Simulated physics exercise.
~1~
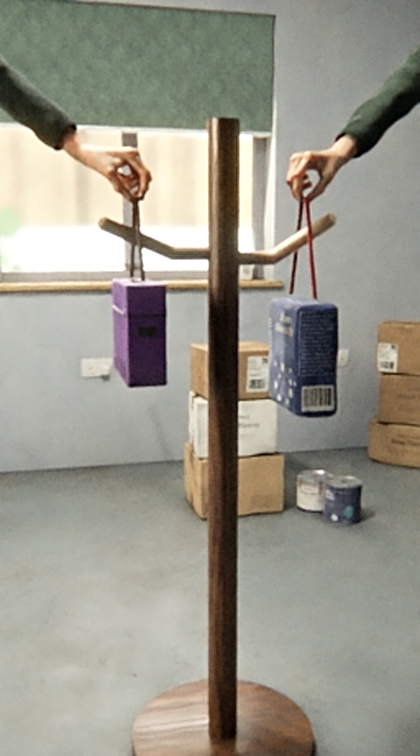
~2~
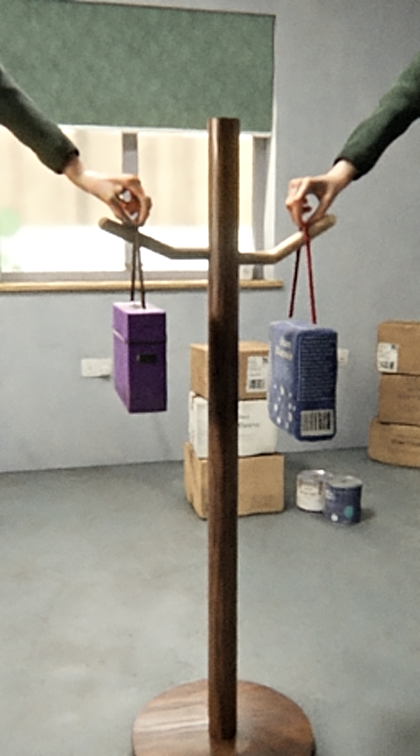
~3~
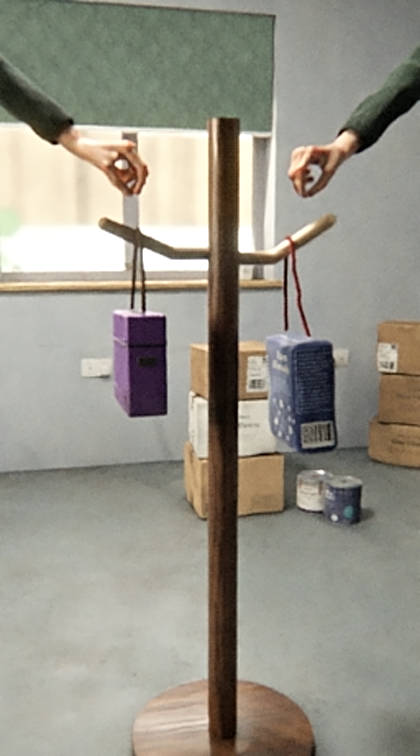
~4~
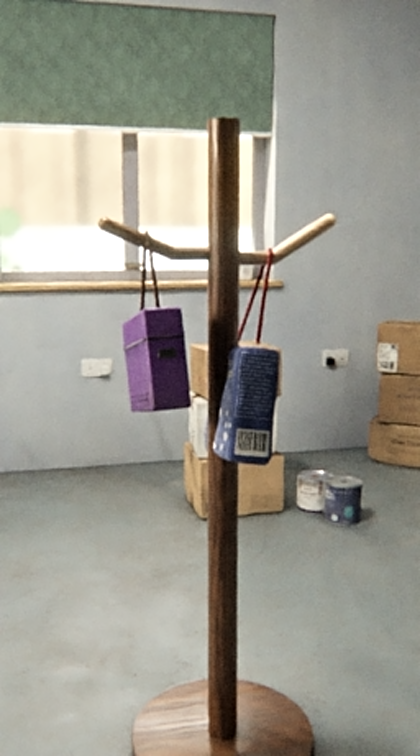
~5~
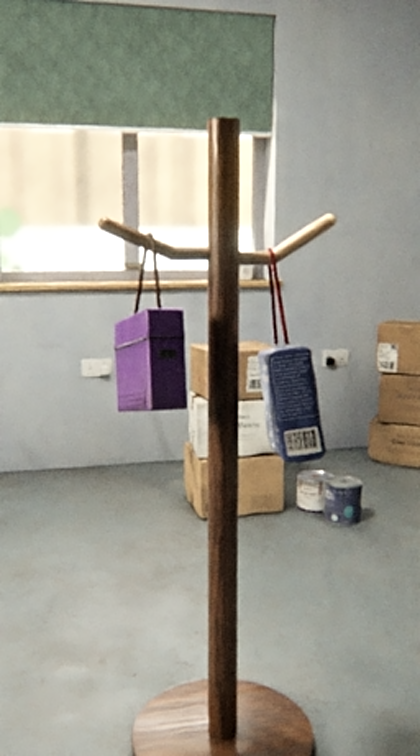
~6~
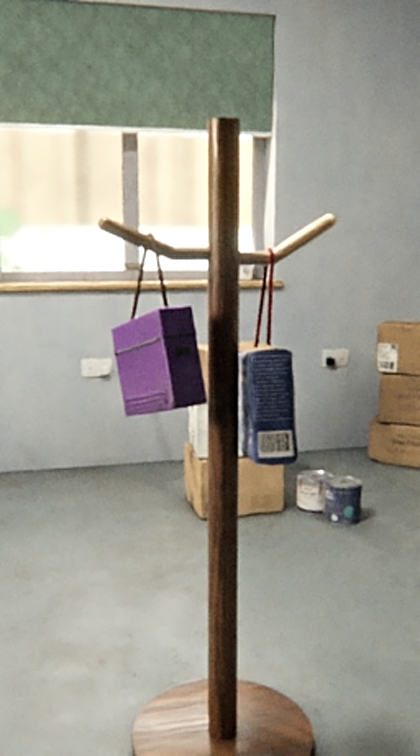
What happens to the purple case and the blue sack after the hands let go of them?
Both stay on the stand, with the purple case hanging from the left peg and the blue sack hanging from the right peg.
